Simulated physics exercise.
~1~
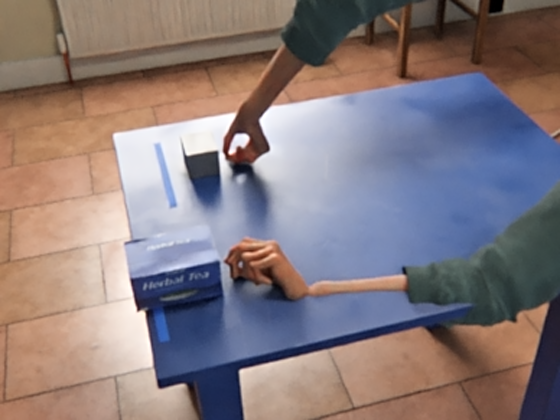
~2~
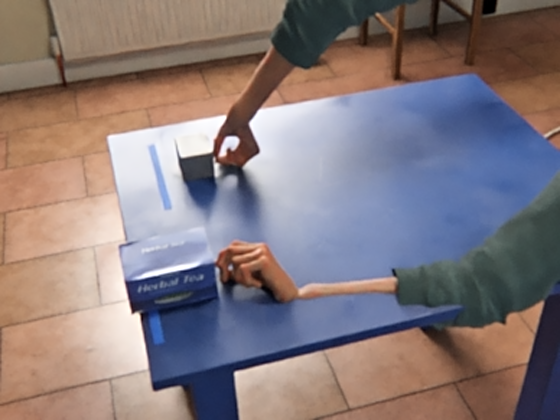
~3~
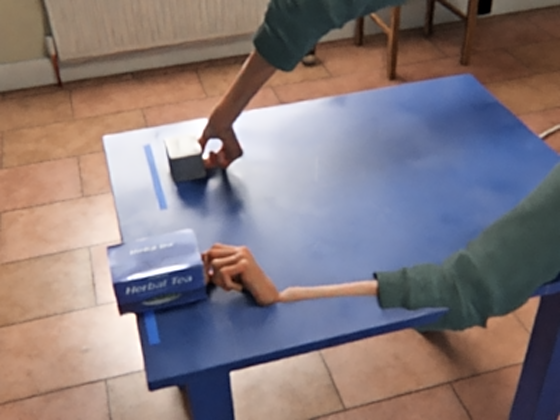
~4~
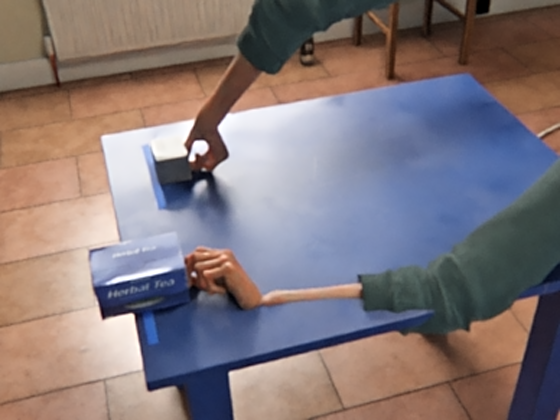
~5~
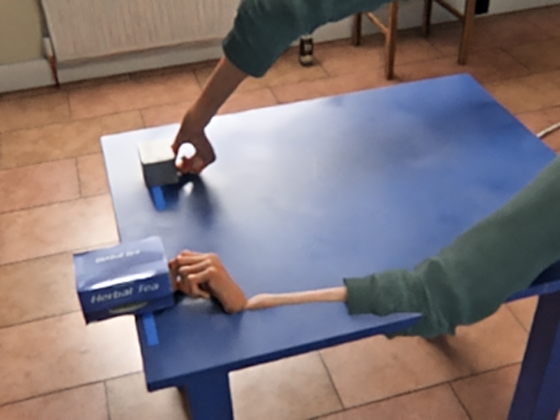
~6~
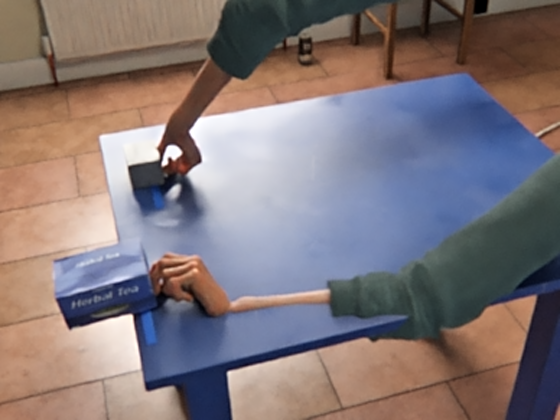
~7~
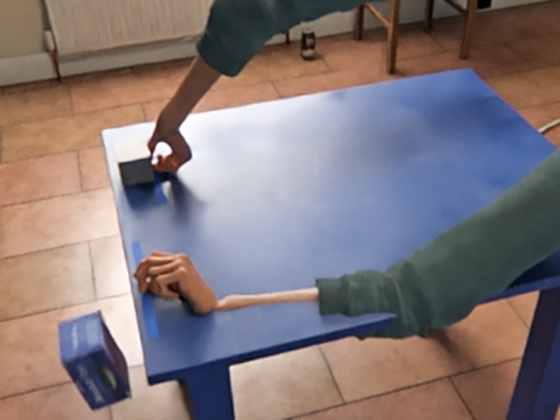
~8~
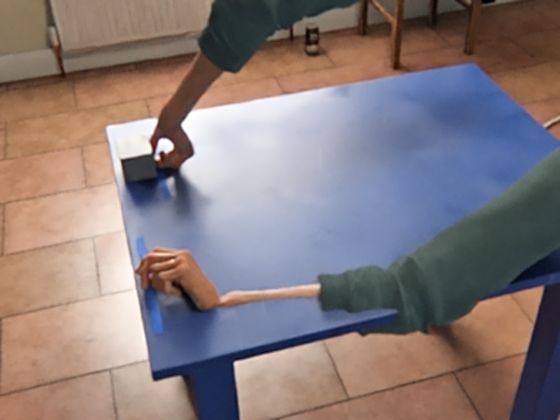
Two hands in green sleeves slowly pushed a blue herbal tea box and a small grey block left across a blue table until the box tipped over the edge and fell out of view, while the block stayed on top.
